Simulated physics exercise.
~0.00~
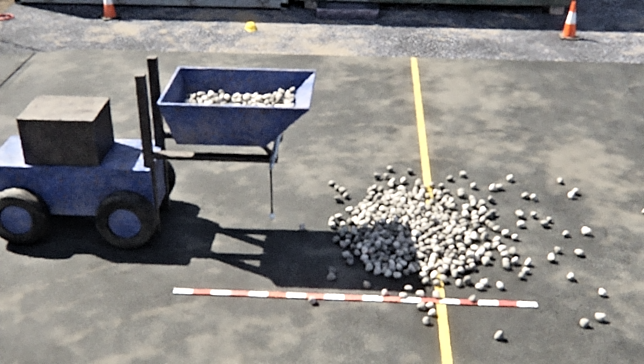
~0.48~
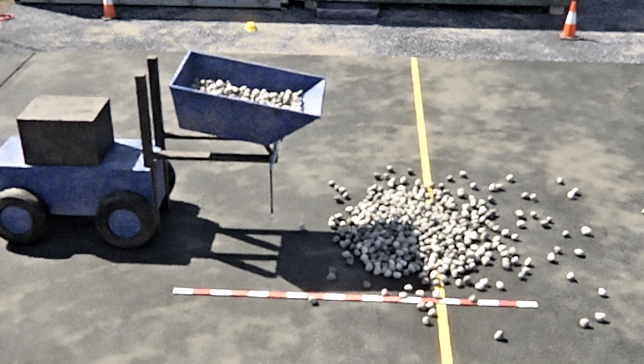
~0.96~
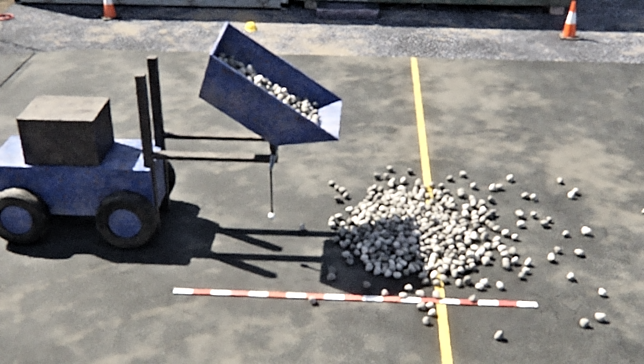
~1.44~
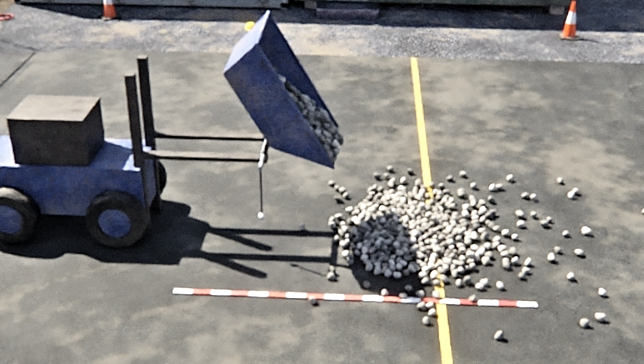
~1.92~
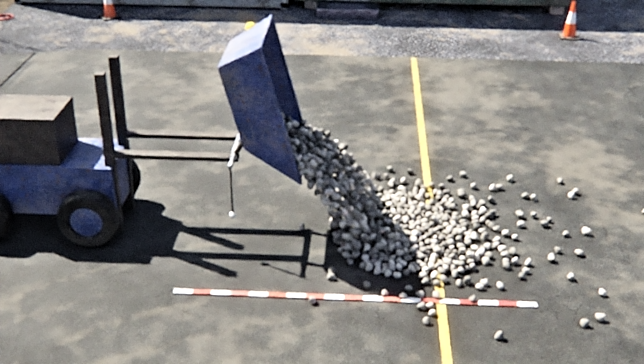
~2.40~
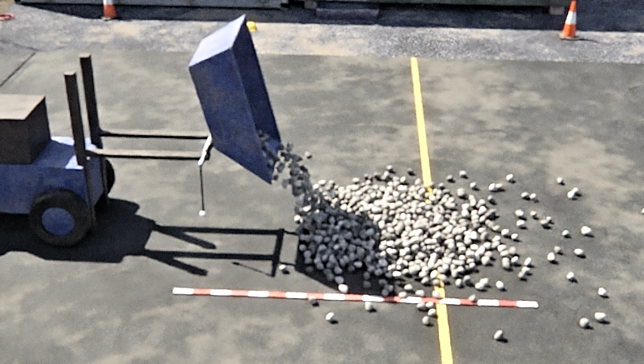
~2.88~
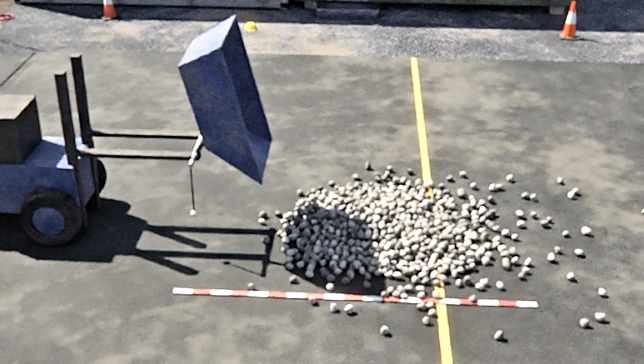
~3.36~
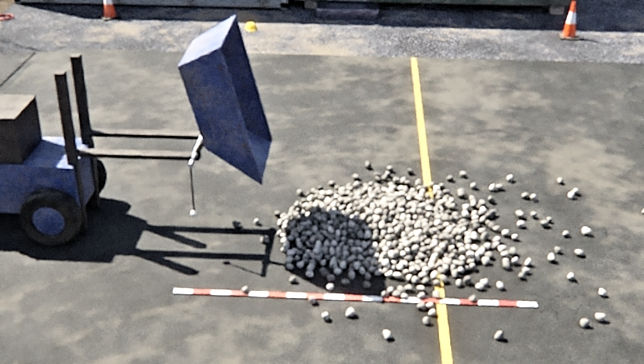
Blue forklift tipping a skip of smooth stones onto an existing heap while backing left, leaving the pile wider beside the emptied skip.
